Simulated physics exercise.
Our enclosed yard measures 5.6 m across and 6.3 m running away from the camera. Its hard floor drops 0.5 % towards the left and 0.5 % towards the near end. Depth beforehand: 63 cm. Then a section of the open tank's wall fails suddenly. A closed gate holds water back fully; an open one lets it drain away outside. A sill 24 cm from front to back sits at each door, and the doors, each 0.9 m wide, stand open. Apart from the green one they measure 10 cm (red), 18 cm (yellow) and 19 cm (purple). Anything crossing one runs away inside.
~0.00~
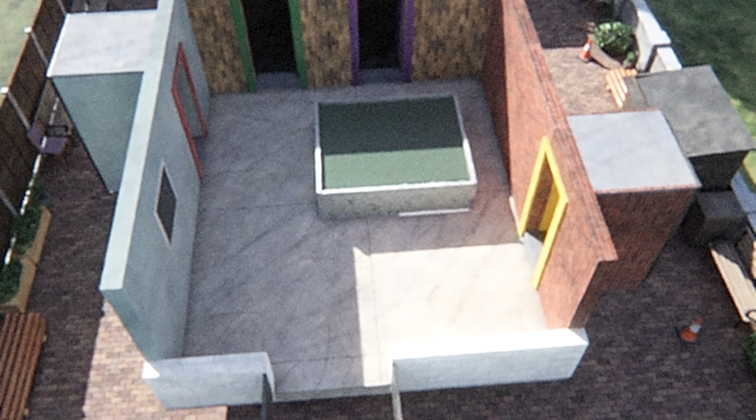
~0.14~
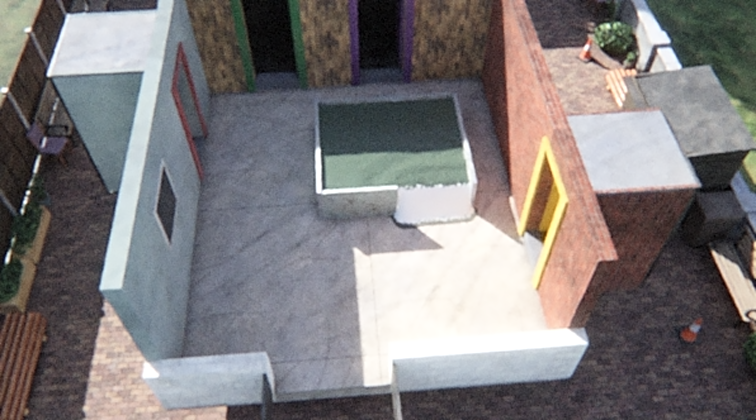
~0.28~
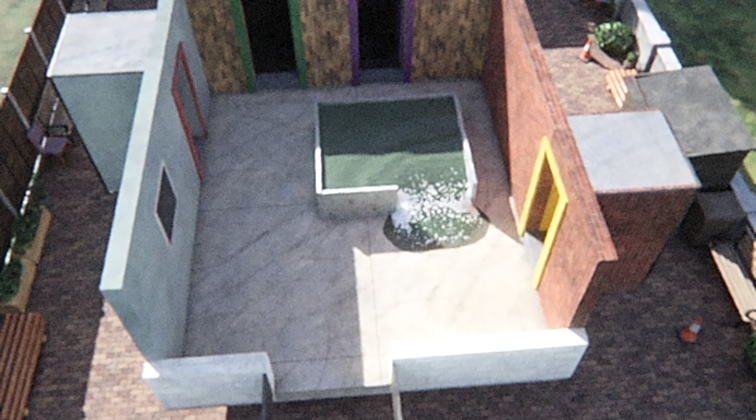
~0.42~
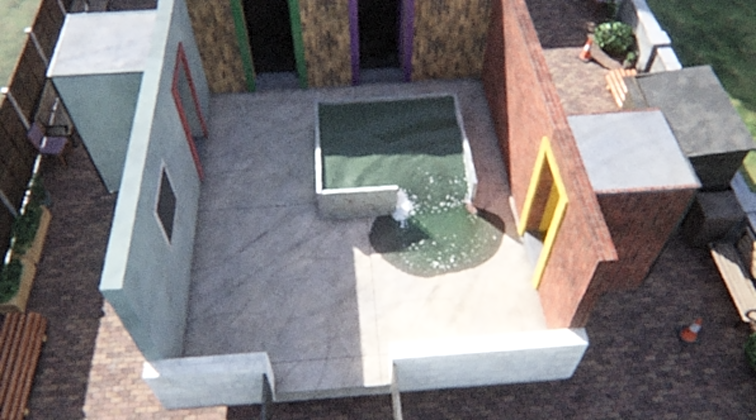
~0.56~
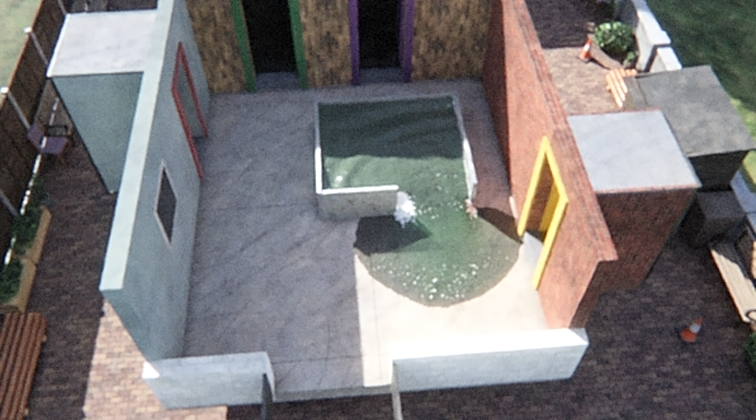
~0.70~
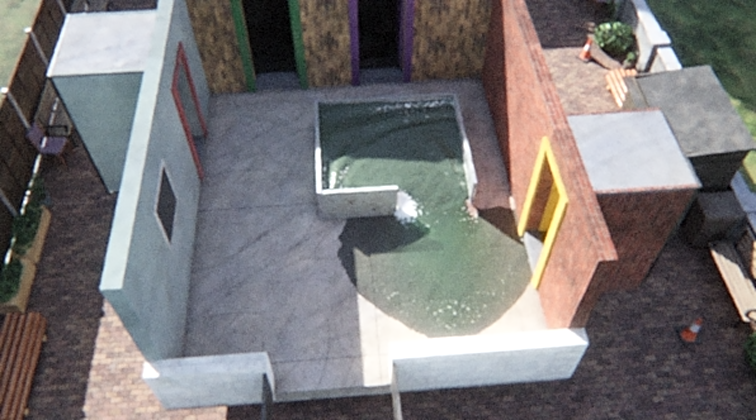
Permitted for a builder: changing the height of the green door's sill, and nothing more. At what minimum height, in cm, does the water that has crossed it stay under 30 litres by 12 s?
From about 8 cm.
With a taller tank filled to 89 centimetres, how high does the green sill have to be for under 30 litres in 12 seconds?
Minimum height: Approx. 13.0 cm.
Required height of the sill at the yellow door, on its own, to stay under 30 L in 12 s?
Yellow: Roughly 19 cm.
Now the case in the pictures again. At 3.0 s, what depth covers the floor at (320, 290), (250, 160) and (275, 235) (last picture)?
In that order: 1, 0 and 0 cm.
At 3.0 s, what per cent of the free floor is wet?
Near 35 per cent of the open floor.
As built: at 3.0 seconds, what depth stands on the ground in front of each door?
Lab note, cm: Red 0; yellow 21; purple 0; green 0.
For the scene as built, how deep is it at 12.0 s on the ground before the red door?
Some 10.5 centimetres.
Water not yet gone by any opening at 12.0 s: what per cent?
I'd say near 78 per cent is still there.
After 1.4 s water covers 30 % of the floor, deepest (46 cm) near (554, 355); it has not reached the green door.
After 3.0 s water covers 35 % of the floor, deepest (33 cm) near (519, 358); it has not reached the green door.
After 12.0 s water covers 95 % of the floor, deepest (14 cm) near (205, 151); 12 cm at the green door, 0 litres in over its 24 cm sill.
At the green door as built, the water arrived by 6.9 s and peaked near 13 cm at 10.6 s.
Run again over the same 12 s with other heights there, 43 litres in over 7 cm, 12 litres over 9.5 cm. The limit of 30 litres is kept from about 8 cm up.
